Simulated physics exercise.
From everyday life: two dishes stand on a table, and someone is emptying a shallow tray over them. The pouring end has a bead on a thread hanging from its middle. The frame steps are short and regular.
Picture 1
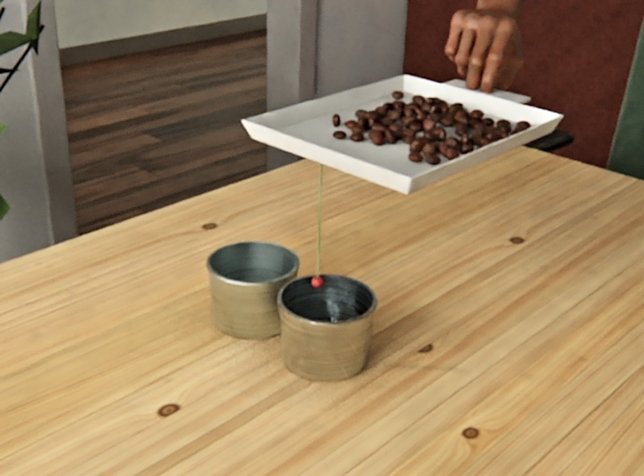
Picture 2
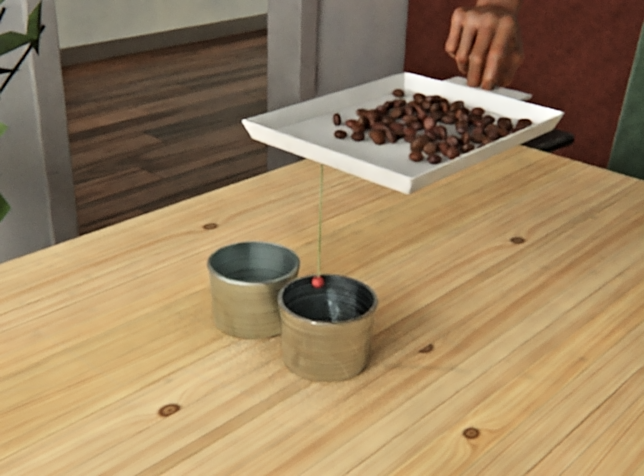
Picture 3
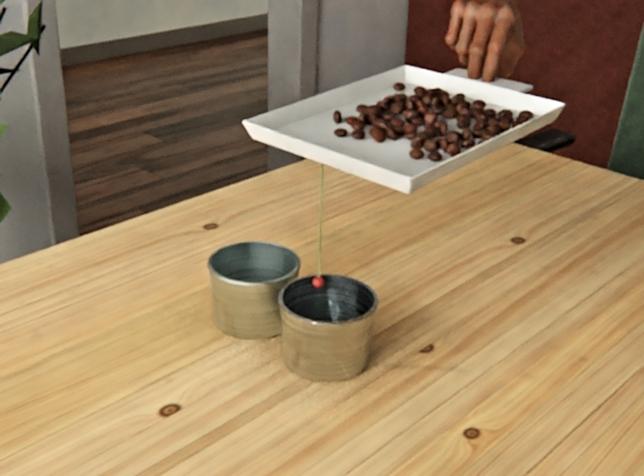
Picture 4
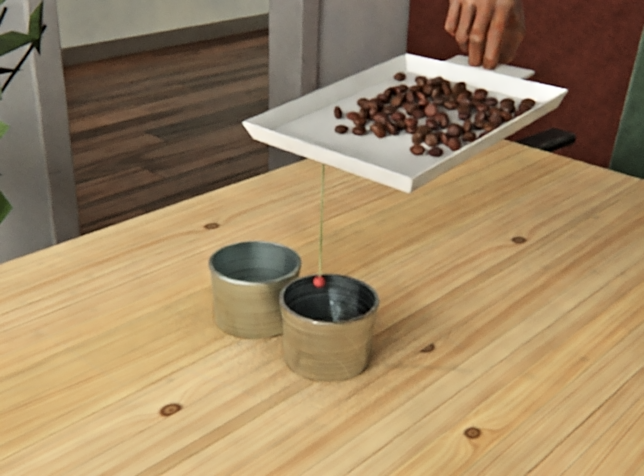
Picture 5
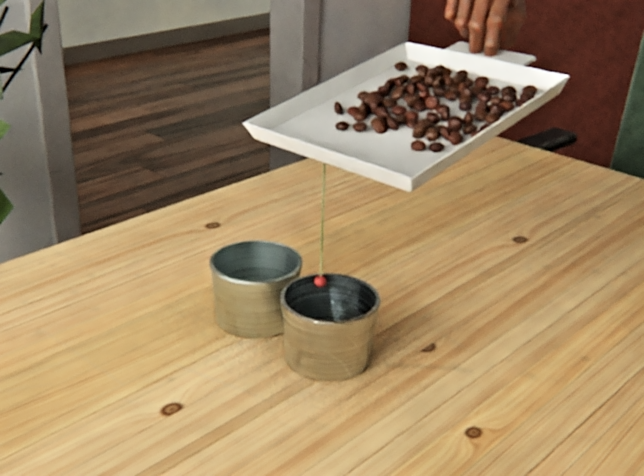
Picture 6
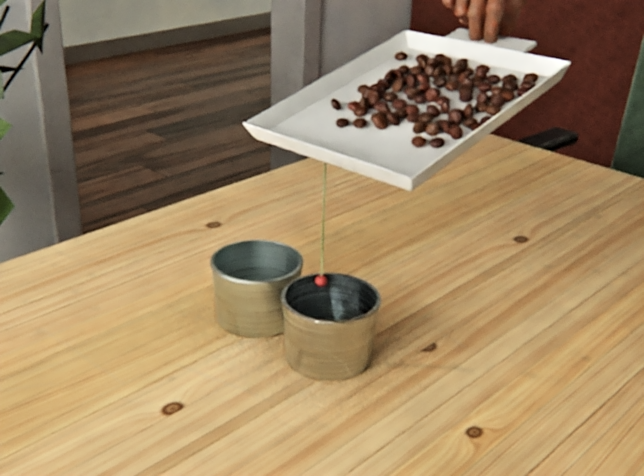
White tray of dark brown pieces slowly tilting as a hand raises its far end above two small dishes on a wooden table.
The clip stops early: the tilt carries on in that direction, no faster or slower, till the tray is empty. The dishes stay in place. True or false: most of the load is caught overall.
False - less than half is caught.
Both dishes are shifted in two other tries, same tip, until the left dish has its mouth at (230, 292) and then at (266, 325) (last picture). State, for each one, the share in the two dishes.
You'd get 80 in a hundred first and 50 in a hundred after that.
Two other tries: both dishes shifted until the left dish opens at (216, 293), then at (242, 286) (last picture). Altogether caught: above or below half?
Taking the tries in order: A major share, followed by a major share.
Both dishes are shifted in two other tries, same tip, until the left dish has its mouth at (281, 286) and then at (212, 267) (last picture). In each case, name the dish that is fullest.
The dish at left, then the dish at right.
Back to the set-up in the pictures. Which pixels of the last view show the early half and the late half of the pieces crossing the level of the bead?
Earlier portion about (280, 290); later portion about (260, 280).
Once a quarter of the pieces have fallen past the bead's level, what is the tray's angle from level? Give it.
It is at around 85 degrees.
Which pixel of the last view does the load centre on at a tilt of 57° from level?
Close to (316, 142).
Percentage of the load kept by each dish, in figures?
Roughly: Left 10 %, right 0 %.
Soon after the last picture, tray tipped steeply; most on the tray; a stray few outside both; a small part in the air.
A little later, tray tipped right over; about a third on the tray; a stray few in the right dish; about a third outside both; about a third in the air.
Later still, tray tipped past a quarter turn; a stray few in the right dish; a small part in the left dish; nearly all outside both.
At rest, tray tipped past a quarter turn; a stray few in the right dish; a small part in the left dish; nearly all outside both.
